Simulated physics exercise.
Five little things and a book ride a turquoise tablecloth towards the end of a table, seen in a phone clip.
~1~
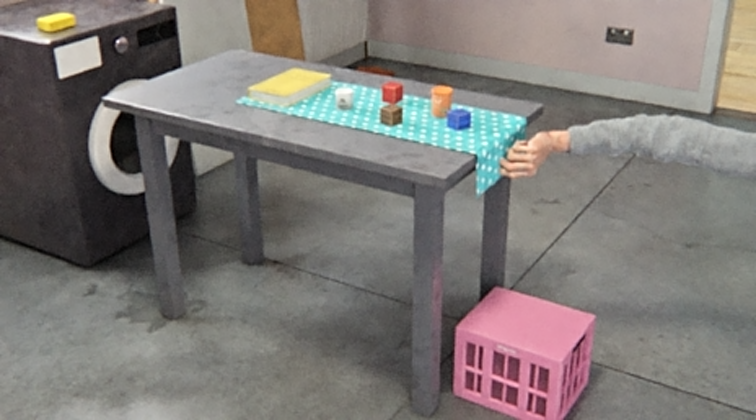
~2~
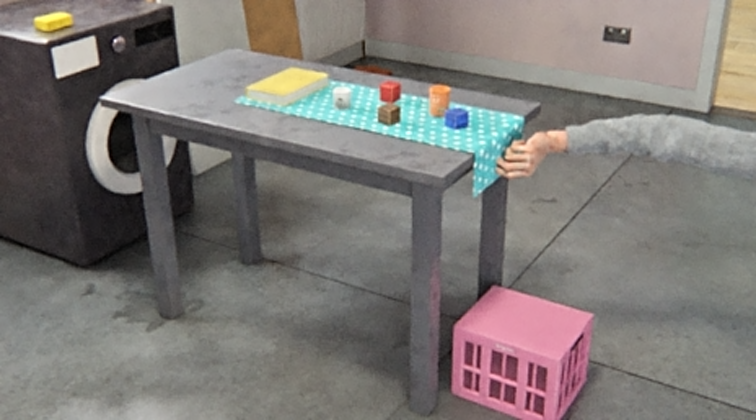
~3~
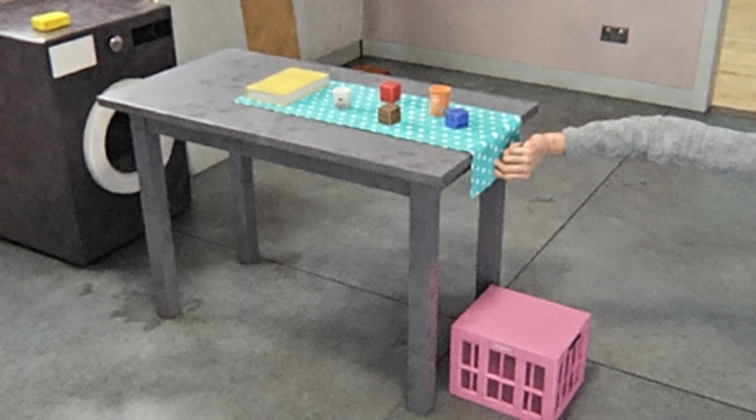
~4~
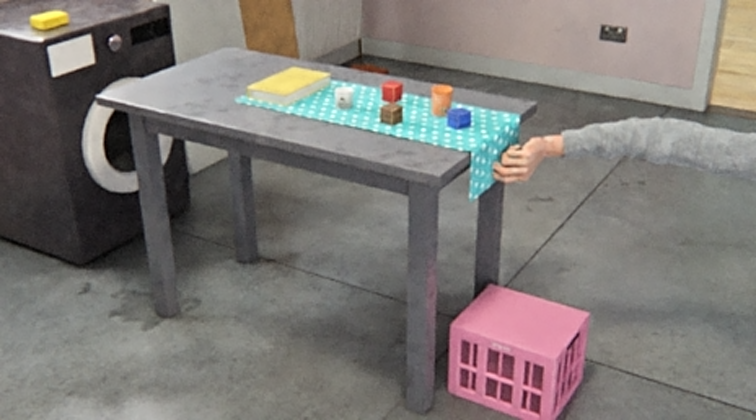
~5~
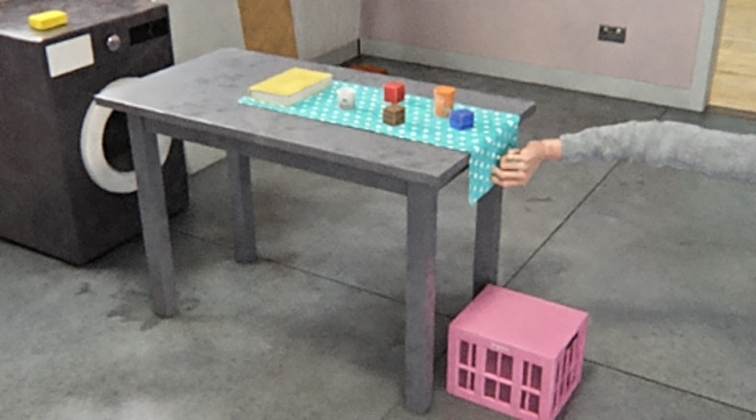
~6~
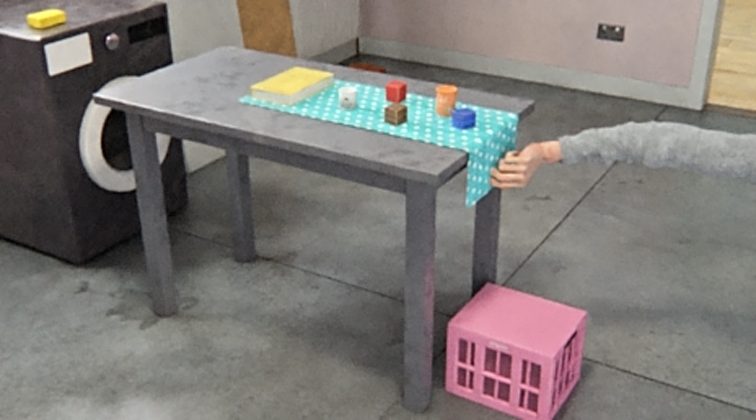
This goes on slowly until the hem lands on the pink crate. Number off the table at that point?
Count: Four.
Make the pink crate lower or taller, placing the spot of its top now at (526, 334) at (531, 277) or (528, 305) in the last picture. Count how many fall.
2 and 3.
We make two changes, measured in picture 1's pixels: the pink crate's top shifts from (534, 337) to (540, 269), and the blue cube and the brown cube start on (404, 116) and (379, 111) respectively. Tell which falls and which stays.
The blue cube stays aboard, and the brown cube stays aboard.
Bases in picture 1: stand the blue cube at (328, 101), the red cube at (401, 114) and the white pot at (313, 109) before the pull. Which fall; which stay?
Blue cube kept, red cube dropped, white pot kept.
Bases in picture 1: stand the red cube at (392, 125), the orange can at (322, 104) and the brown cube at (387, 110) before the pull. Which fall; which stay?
The red cube ends up off; the orange can stays put; the brown cube ends up off.
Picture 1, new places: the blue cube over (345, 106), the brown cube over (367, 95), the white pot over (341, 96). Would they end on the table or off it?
Blue cube - stays aboard. Brown cube - stays aboard. White pot - stays aboard.
Soon after, hem near (491, 254); blue cube and orange can gone.
After that, hem on the crate; blue cube, orange can, brown cube and red cube gone.
In the end, hem on the crate; blue cube, orange can, brown cube and red cube gone. The answer is four.
